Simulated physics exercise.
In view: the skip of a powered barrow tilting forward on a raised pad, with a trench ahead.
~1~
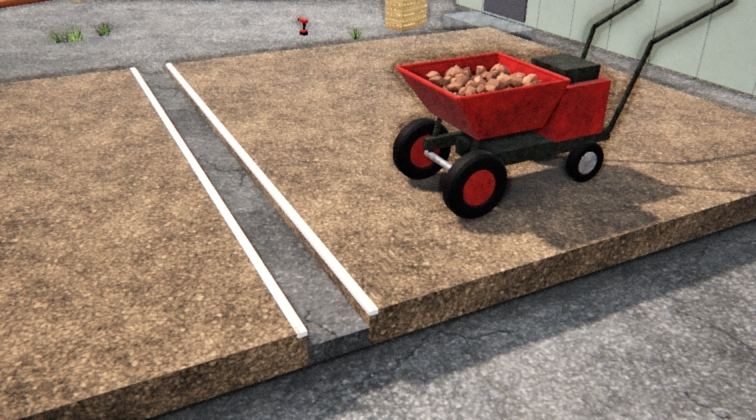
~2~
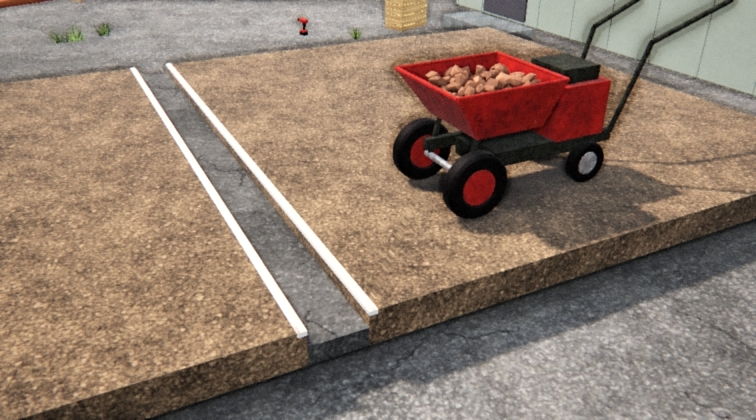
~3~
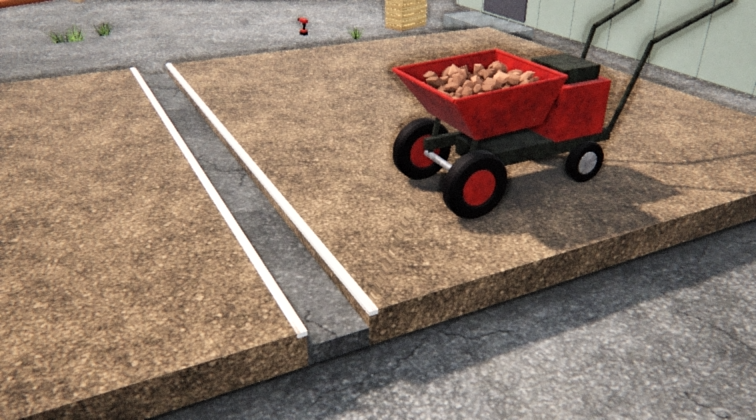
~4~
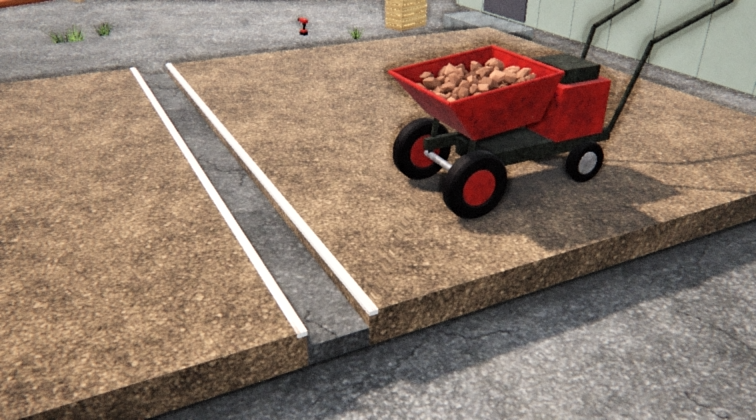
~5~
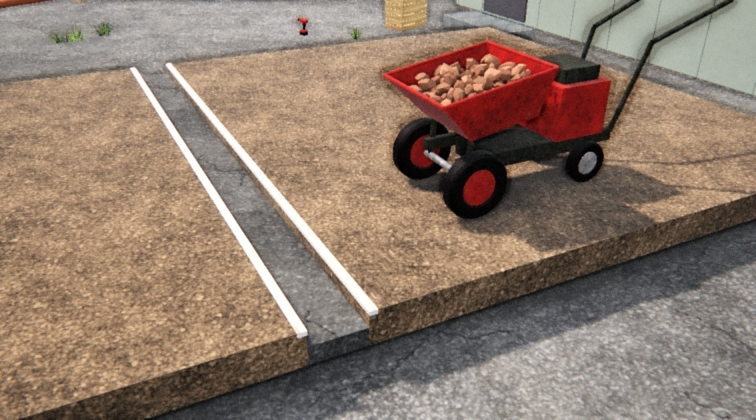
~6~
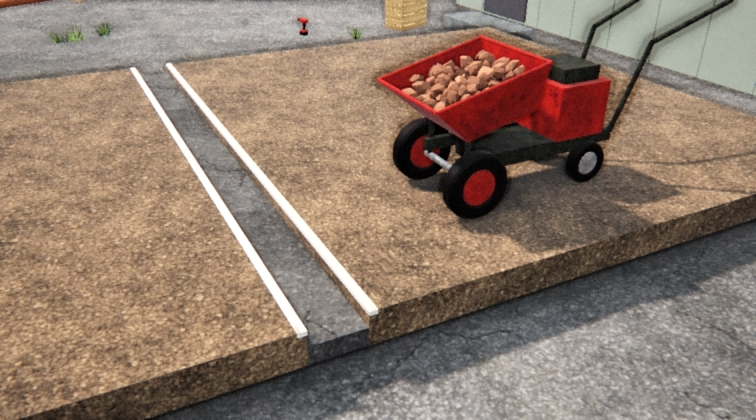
Red skip of a powered barrow loaded with rubble tilting slightly forward to the left on a raised pad beside a shallow trench.
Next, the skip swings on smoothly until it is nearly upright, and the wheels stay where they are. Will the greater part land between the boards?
In the trench: Under half.
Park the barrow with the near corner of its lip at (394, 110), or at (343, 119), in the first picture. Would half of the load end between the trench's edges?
The first try: More than half. The second: Not half.
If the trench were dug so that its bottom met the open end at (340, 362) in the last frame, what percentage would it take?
Near 30 %.
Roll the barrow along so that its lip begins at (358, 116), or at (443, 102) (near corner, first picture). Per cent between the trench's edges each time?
About 40 and 40 per cent.
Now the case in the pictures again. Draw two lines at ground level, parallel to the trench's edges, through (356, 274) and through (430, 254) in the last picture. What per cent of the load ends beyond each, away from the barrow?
First some 40, then 90 per cent.
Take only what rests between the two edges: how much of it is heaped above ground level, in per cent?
It comes to 10 per cent or so.
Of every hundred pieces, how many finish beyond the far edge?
Close to 0 per cent.
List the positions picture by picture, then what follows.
The first frame shows lip of the skip at (459, 99), level; top of the load at (487, 89), lumps of rubble; first edge of the trench at (346, 276); far edge at (278, 295), the trench over half as wide as the skip, and shallow for its width.
The second frame shows lip of the skip at (458, 100), level; top of the load at (486, 89).
The third frame shows lip of the skip at (455, 102), tipped barely; top of the load at (498, 87).
The fourth frame shows lip of the skip at (450, 104), tipped barely; top of the load at (495, 85).
The fifth frame shows lip of the skip at (444, 108), tipped a little; top of the load at (505, 72).
The sixth frame shows lip of the skip at (437, 114), tipped a little; top of the load at (485, 76); first edge of the trench at (346, 276); far edge at (278, 295).
Soon, skip tipped steeply; all in the skip.
A while on, skip tipped right over; most in the skip; a small part short of the trench; a small part falling.
Towards the end, skip tipped right over; about a quarter in the skip; about half short of the trench; about a quarter in or heaped over the trench.
Finally, skip tipped right over; a small part in the skip; about half short of the trench; about a third in or heaped over the trench; none beyond it.
